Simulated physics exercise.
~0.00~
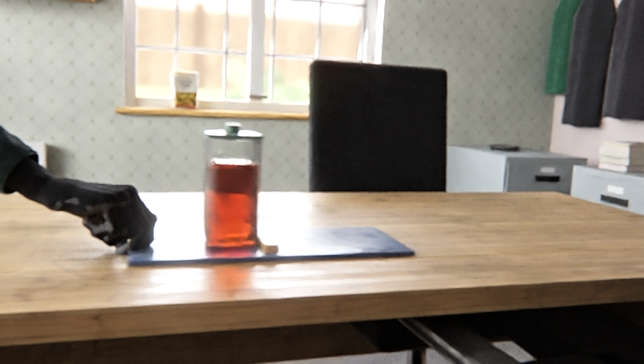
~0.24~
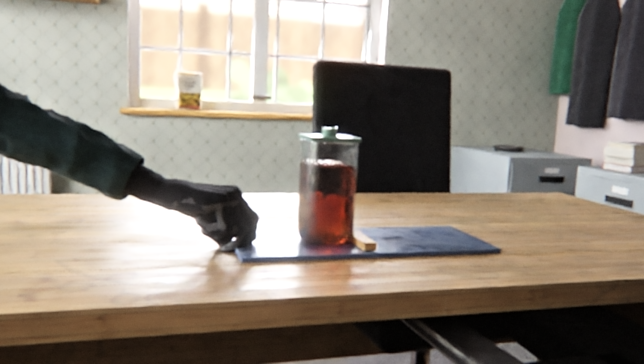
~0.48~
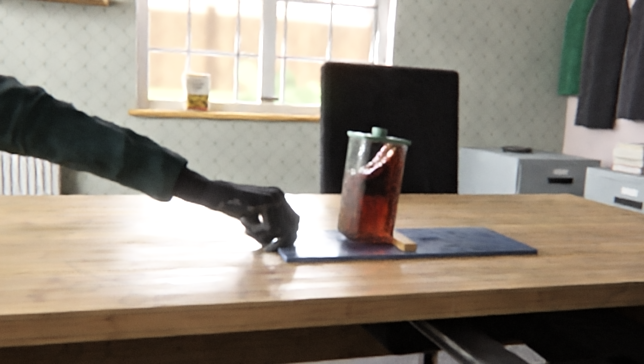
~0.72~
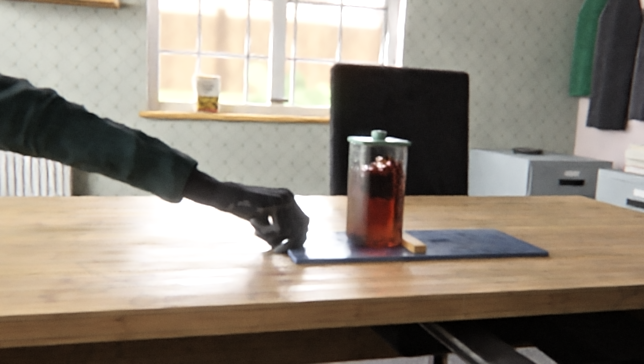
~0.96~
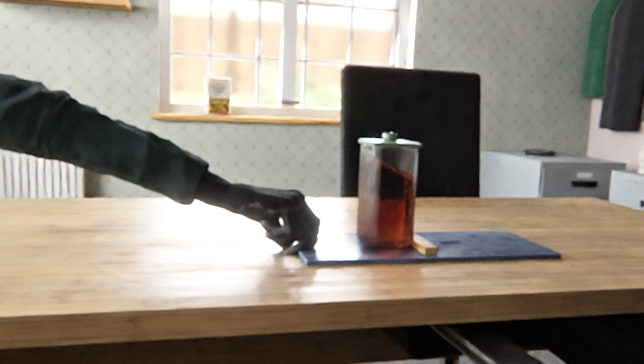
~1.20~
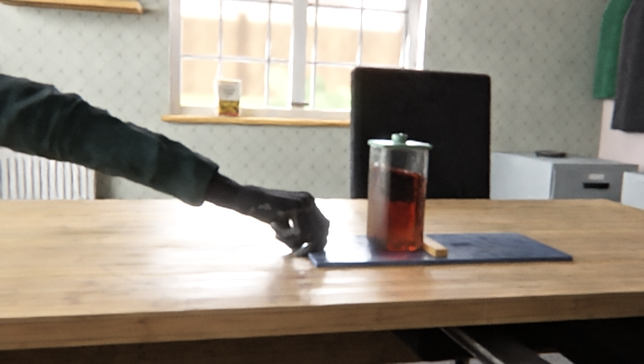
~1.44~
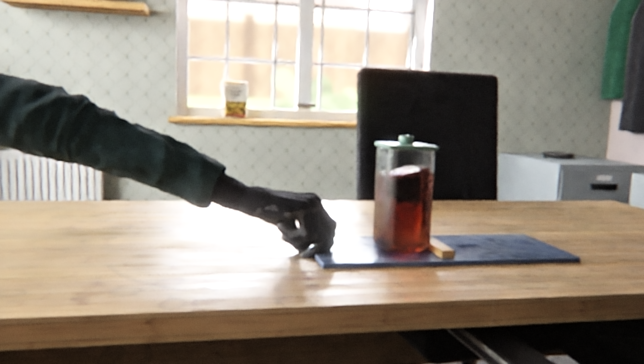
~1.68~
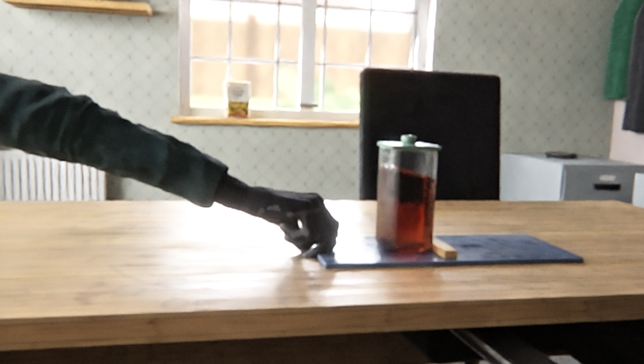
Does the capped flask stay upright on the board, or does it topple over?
It stays upright. The flask leans briefly as the board moves, then stands straight again on it.
